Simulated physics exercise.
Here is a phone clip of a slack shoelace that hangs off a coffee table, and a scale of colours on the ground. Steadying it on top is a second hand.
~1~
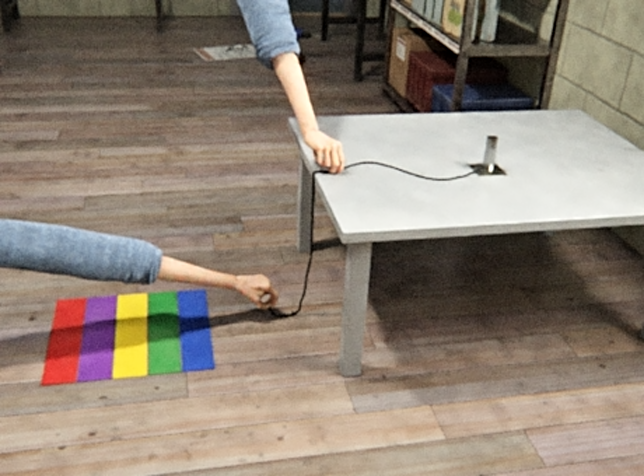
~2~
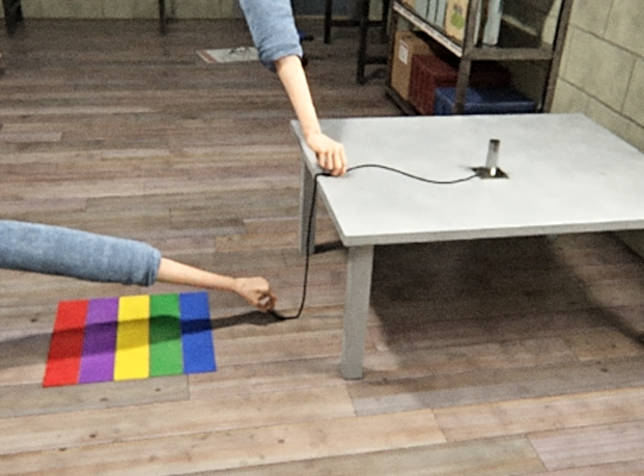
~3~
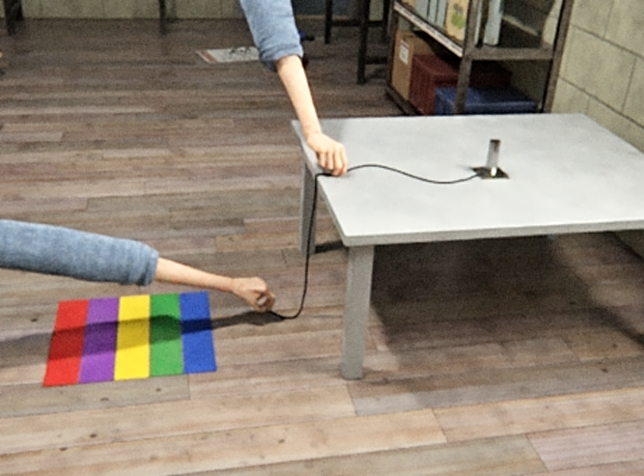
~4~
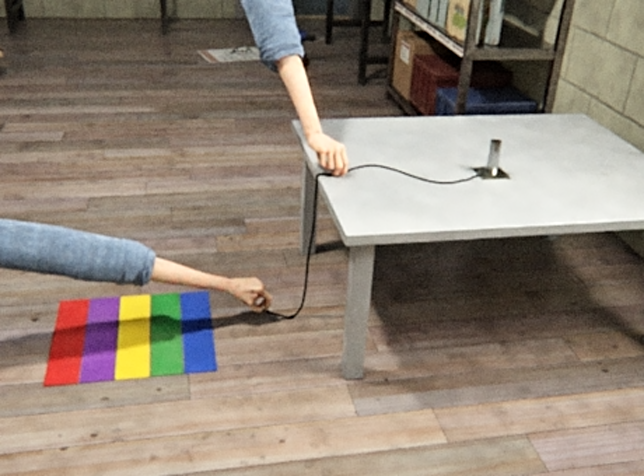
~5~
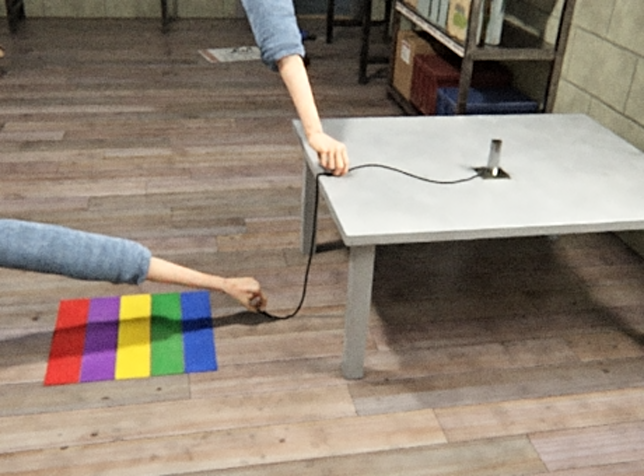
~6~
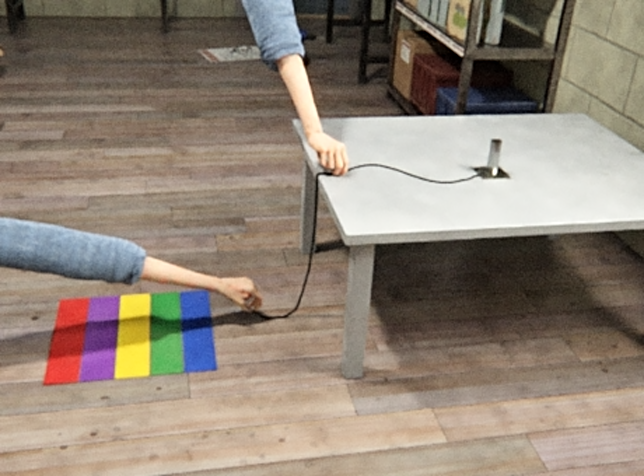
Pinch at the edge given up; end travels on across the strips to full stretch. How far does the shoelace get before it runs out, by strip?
As far as the yellow strip.
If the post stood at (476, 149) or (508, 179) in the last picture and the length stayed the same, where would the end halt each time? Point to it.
About (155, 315) and (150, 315).
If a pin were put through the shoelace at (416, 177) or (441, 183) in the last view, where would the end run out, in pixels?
Respectively (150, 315) and (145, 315).
Early on, end near (201, 313); over blue.
Midway, end near (158, 316); over green.
At the end of the slack, end near (133, 318); over yellow. Over yellow.
